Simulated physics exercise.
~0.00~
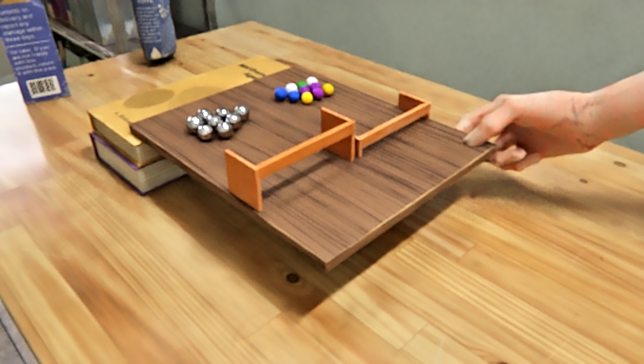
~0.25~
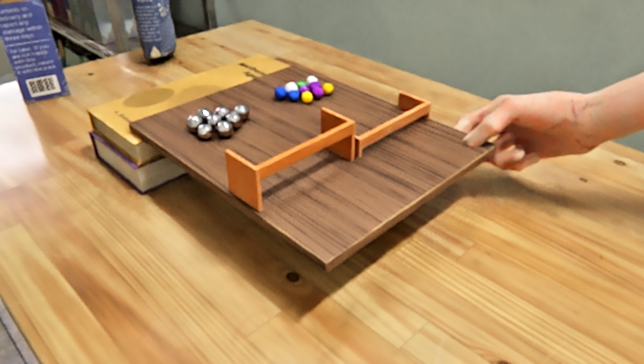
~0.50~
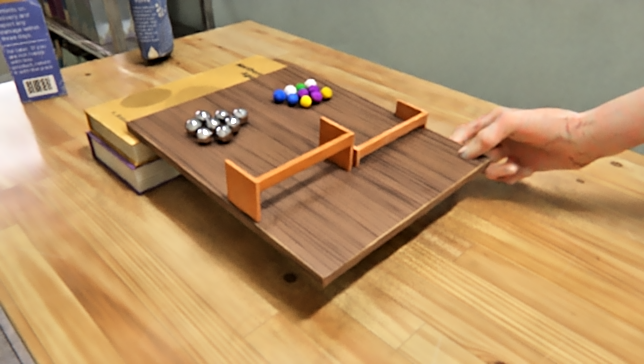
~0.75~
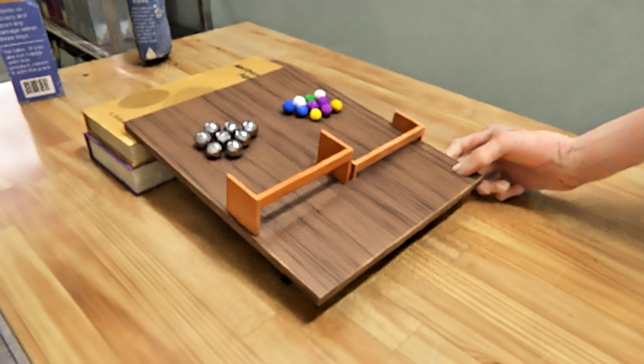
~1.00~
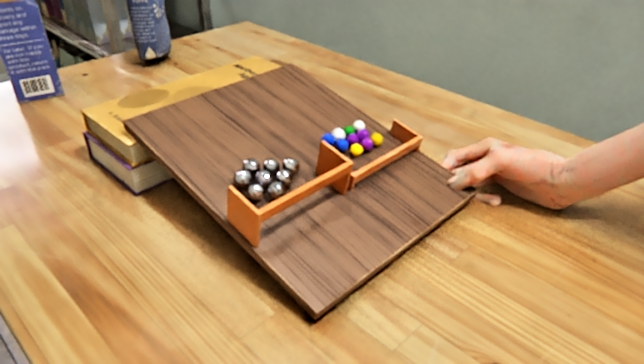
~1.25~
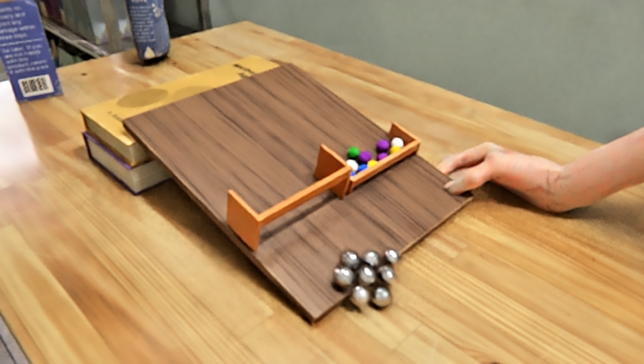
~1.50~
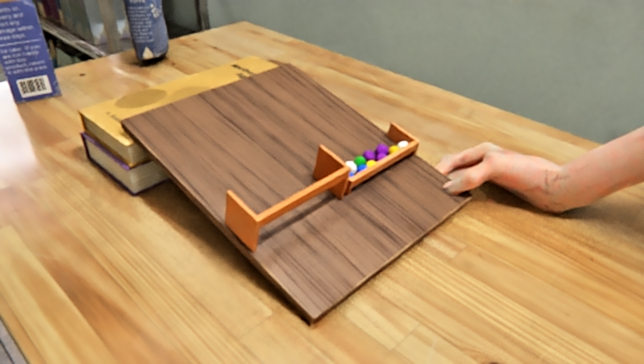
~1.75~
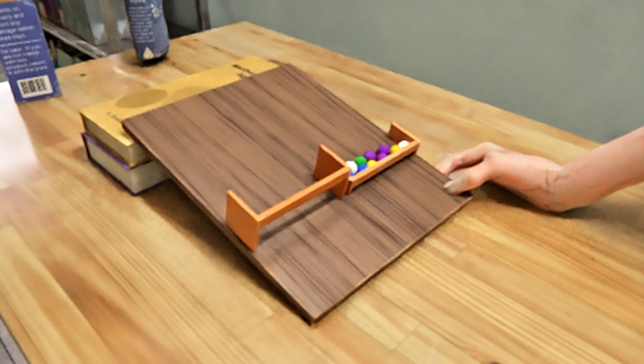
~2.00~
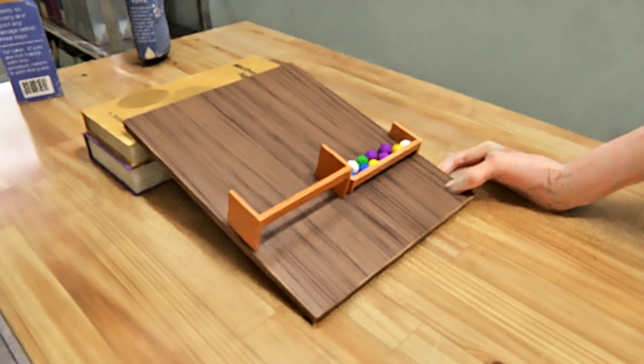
A hand lowers one end of a wooden board propped on books, tilting it until silvery balls roll down under an orange bar and off the board out of view, while the smaller colourful balls roll to the other bar and stay gathered behind it.
